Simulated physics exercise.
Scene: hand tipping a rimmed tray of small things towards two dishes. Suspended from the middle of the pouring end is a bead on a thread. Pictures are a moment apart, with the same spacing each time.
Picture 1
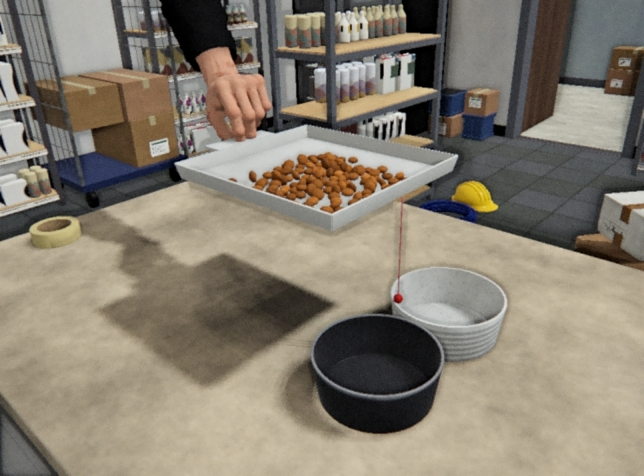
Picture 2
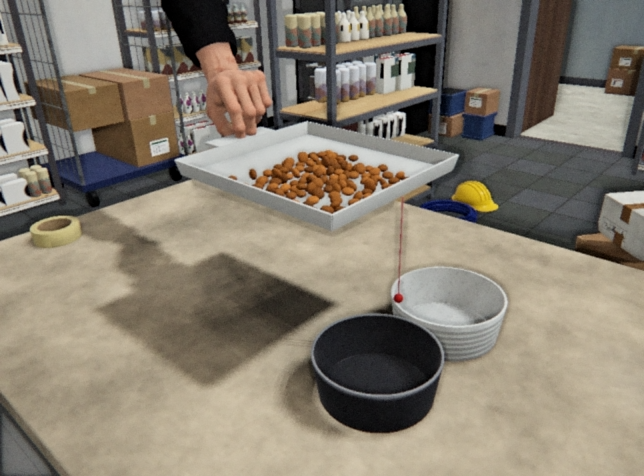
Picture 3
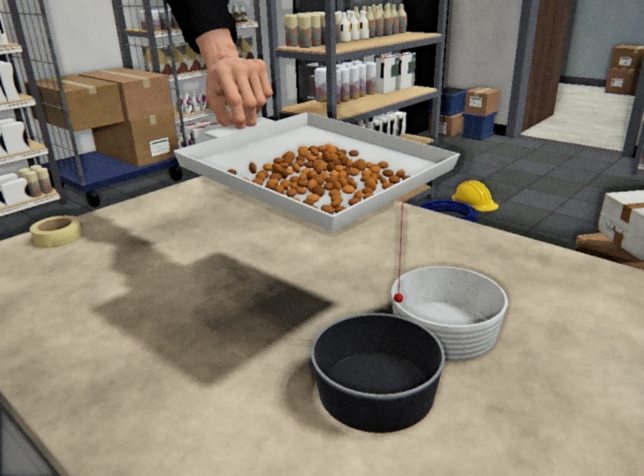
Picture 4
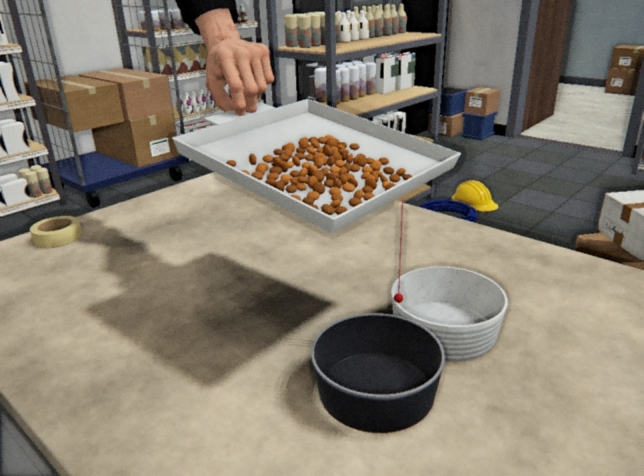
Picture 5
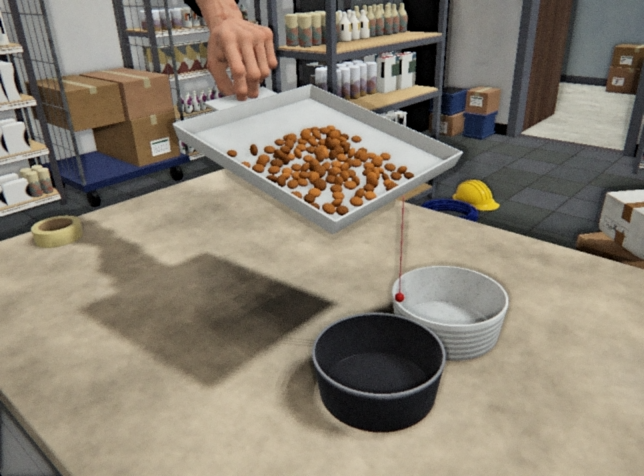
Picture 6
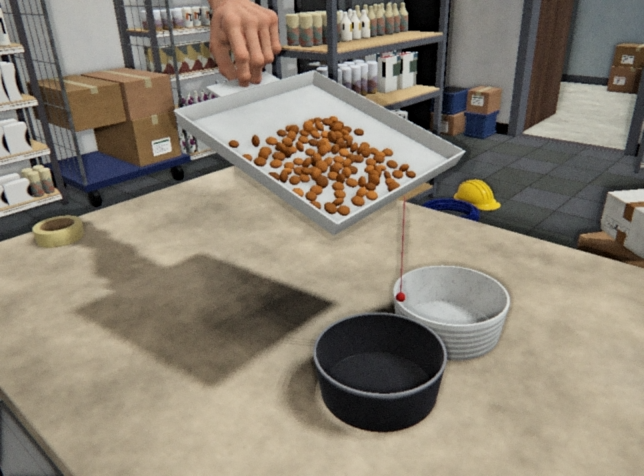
At first, a hand holds a white rimmed tray of small brown pieces almost level above a table with a black dish and a white dish. Then the hand rises and gradually tilts the tray, its near left corner lowest, while the pieces spread slightly and the red bead hangs nearly still.
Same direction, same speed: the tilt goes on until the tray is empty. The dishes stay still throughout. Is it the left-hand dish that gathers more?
Yes.
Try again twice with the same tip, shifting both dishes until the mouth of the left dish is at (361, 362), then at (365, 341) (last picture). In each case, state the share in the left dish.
Approximately 60 percent, followed by approximately 60 percent.
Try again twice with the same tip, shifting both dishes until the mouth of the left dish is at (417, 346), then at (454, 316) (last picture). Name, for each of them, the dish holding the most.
Try 1 - the dish at left; try 2 - the dish at left.
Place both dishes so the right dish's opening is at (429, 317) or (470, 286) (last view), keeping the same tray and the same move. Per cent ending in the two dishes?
Around 90 then around 80 per cent.
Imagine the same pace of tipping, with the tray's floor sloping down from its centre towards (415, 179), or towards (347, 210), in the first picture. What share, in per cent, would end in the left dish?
I'd put it at some 0 % and then some 90 %.
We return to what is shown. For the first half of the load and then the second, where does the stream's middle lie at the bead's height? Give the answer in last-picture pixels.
Points: About (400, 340), then about (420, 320).
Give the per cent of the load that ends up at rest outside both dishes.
Result: Near 20 % of the load.
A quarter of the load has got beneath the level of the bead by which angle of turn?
At roughly 105°.
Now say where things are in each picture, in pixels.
In the first frame, corners of the pouring end at (331, 212) and (453, 156), level; middle of the load at (334, 180), bits of cat kibble; left dish at (432, 397); right dish at (498, 331); bead on its thread at (398, 299).
In the second frame, corners of the pouring end at (332, 212) and (454, 155), level; middle of the load at (334, 178).
In the third frame, corners of the pouring end at (333, 214) and (454, 154), tipped barely, lowest at the left corner; middle of the load at (335, 175).
In the fourth frame, corners of the pouring end at (334, 216) and (456, 153), tipped a little, lowest at the left corner; middle of the load at (335, 170).
In the fifth frame, corners of the pouring end at (335, 218) and (458, 152), tipped a little, lowest at the left corner; middle of the load at (336, 165).
In the sixth frame, corners of the pouring end at (337, 220) and (460, 151), tipped clearly, lowest at the left corner; middle of the load at (339, 160); left dish at (434, 396); right dish at (500, 329).
Soon, tray tipped steeply; all on the tray.
A while on, tray tipped past a quarter turn; about a quarter on the tray; about a third in the left dish; a stray few in the right dish; a small part outside both; about half in the air.
Towards the end, tray tipped past a quarter turn; about two thirds in the left dish; a small part in the right dish; about a quarter outside both.
Finally, tray tipped past a quarter turn; about two thirds in the left dish; a small part in the right dish; a small part outside both.
